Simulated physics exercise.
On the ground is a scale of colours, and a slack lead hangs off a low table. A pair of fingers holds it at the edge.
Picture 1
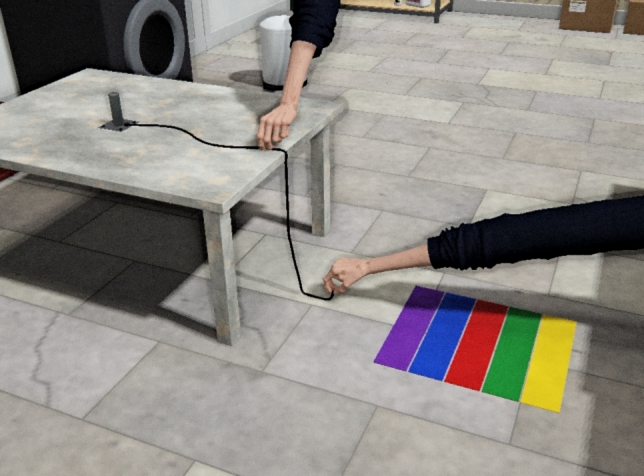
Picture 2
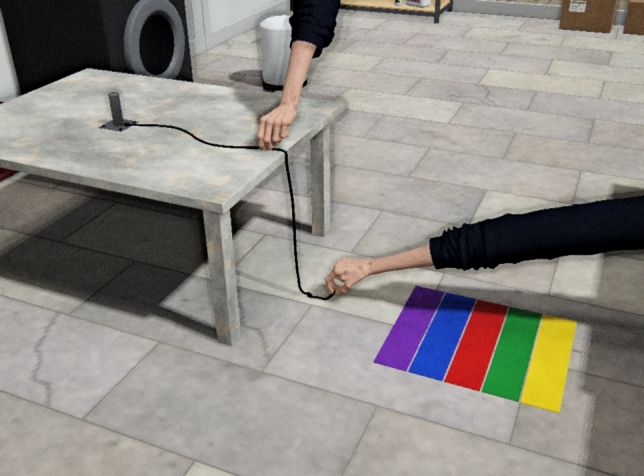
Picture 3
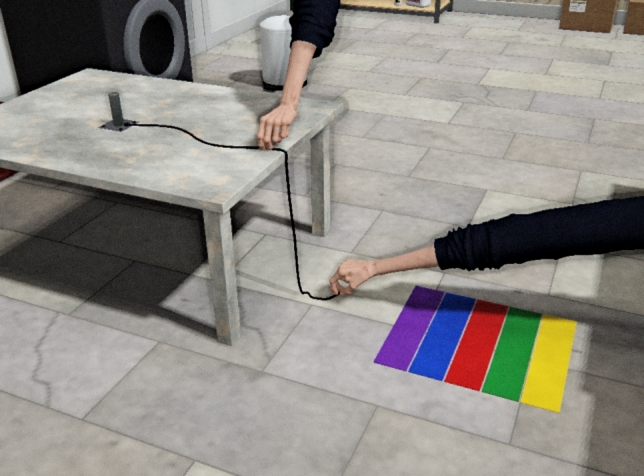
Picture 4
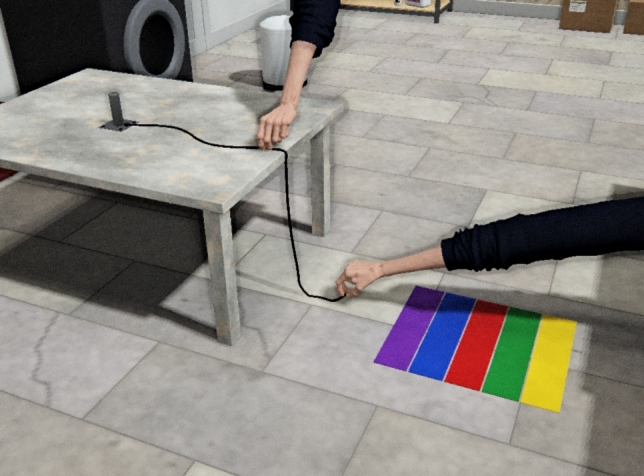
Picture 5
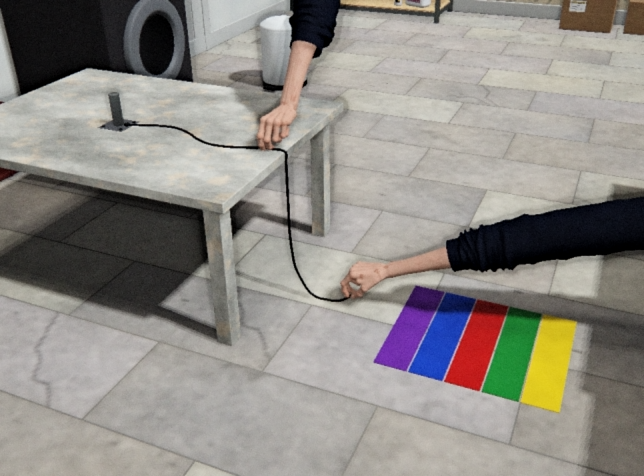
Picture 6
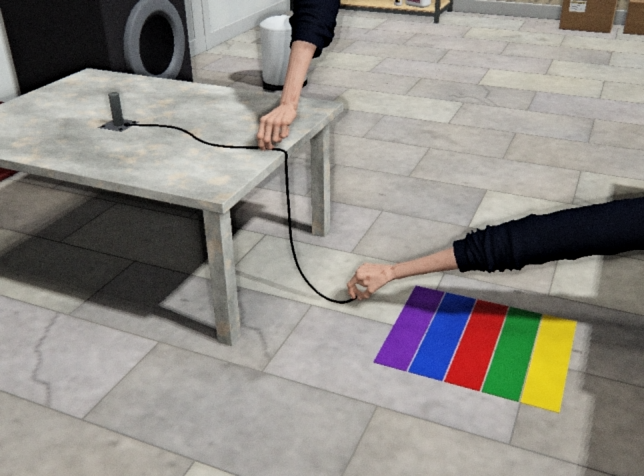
Two hands in dark sleeves hold a slack black lead at and below the edge of a low grey table, seen from a fixed, raised view in a room with pale stone tiles. Purple, blue, red, green and yellow bands lie on the floor at right, with a dark machine and bin behind. The lower hand slides slightly right, drawing the hanging lead along, while the upper hand stays still.
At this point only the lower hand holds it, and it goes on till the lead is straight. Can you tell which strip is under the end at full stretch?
Yes, the blue one.
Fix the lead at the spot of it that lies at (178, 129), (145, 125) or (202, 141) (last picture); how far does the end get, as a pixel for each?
First try (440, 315), second try (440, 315), third try (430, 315).
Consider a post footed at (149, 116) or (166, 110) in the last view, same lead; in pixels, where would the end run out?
Roughly (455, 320) and (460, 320).
Soon after, end near (394, 306); short of the strips.
After that, end near (425, 313); over purple.
At the stop, end near (443, 317); over blue. It halts on the blue strip.
